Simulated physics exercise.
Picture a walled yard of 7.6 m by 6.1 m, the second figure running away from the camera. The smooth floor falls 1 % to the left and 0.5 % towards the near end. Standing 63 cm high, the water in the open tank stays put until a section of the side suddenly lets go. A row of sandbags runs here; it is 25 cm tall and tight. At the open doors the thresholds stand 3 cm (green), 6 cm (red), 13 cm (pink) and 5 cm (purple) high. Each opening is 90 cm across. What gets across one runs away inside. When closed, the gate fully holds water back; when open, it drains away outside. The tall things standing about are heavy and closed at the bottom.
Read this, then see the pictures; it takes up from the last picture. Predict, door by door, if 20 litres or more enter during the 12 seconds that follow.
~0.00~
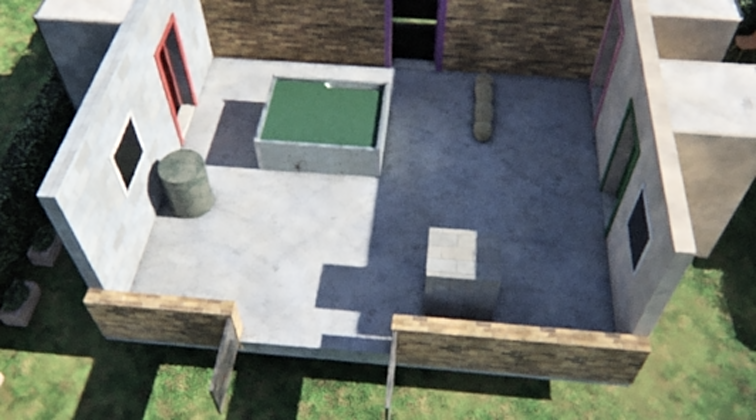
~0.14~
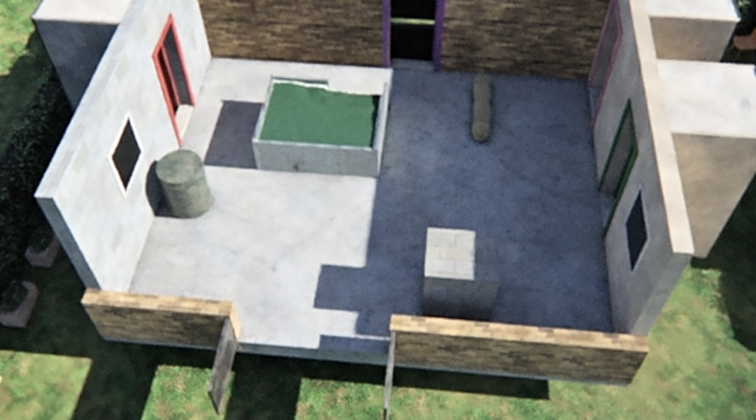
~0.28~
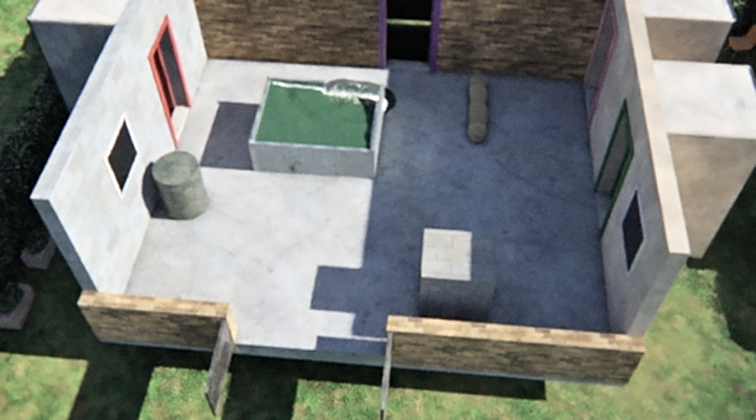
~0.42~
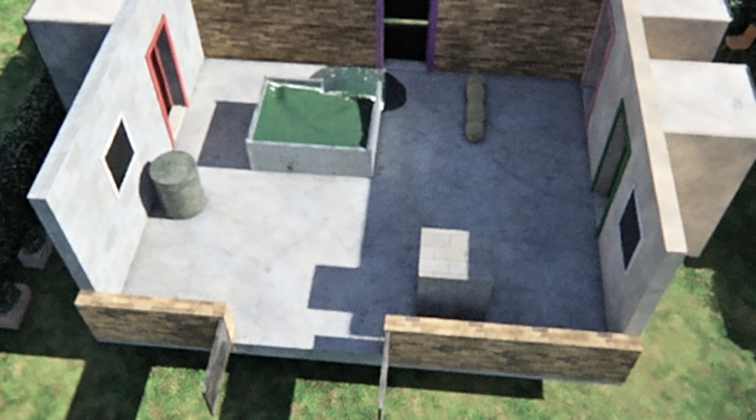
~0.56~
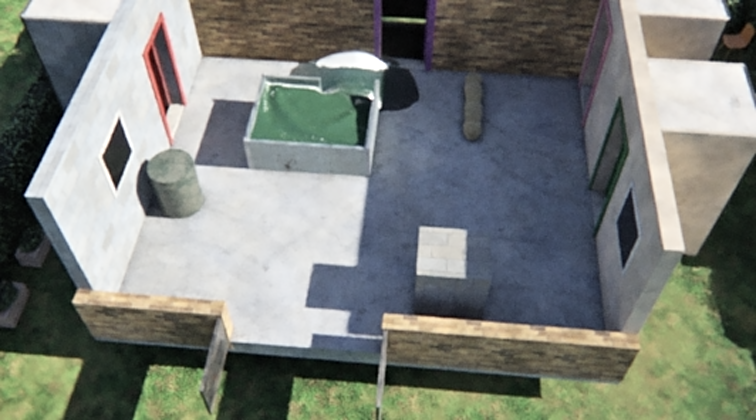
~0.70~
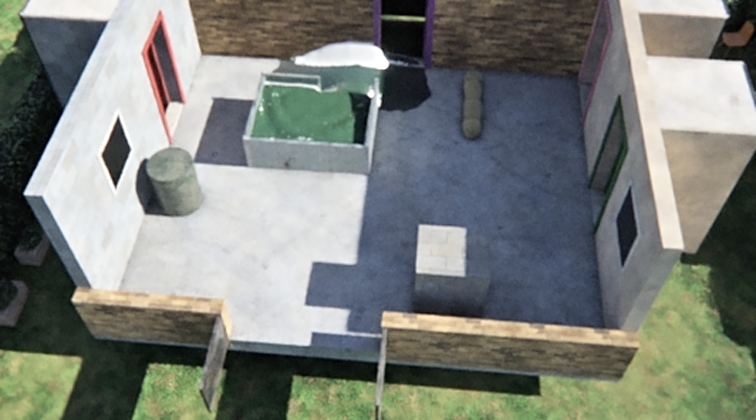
One by one: The green door will most likely respect the limit; the red door will most likely bust the limit; the pink door will most likely respect the limit; the purple door will most likely bust the limit.
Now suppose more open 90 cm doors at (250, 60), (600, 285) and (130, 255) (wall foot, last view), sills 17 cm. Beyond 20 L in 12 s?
Less, less, less.
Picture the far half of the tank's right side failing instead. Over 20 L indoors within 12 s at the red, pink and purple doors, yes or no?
Compared with the limit, red is lower, pink is lower and purple is higher.
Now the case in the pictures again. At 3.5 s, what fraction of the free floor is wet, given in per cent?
Some 35 per cent of the floor is wet.
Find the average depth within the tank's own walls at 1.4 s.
Average depth: About 42 cm.
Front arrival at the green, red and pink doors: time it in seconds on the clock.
Times: Green 4.0 seconds, red 2.2 seconds, pink 2.4 seconds.
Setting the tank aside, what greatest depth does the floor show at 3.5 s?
Max around 23 cm.
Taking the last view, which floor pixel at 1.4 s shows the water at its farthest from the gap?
I'd mark it close to (209, 60).
After 1.4 s water covers 10 % of the floor and is deepest (44 cm) near (359, 69); green door not reached, red door not reached, pink door not reached, purple door 24 cm at the sill, 58 L in.
After 2.2 s water covers 20 % of the floor and is deepest (33 cm) near (350, 68); green door not reached, red door 4 cm at the sill, 0 L in, pink door not reached, purple door 20 cm at the sill, 153 L in.
After 3.5 s water covers 35 % of the floor and is deepest (23 cm) near (350, 68); green door not reached, red door 10 cm at the sill, 15 L in, pink door 12 cm at the sill, 3 L in, purple door 14 cm at the sill, 236 L in.
After 7.0 s water covers 85 % of the floor and is deepest (12 cm) near (177, 183); green door 2 cm at the sill, 0 L in, red door 7 cm at the sill, 35 L in, pink door 5 cm at the sill, 3 L in, purple door 8 cm at the sill, 314 L in.
After 12.0 s water covers 85 % of the floor and is deepest (8 cm) near (177, 183); green door 1 cm at the sill, 0 L in, red door 6 cm at the sill, 38 L in, pink door 2 cm at the sill, 3 L in, purple door 4 cm at the sill, 325 L in.
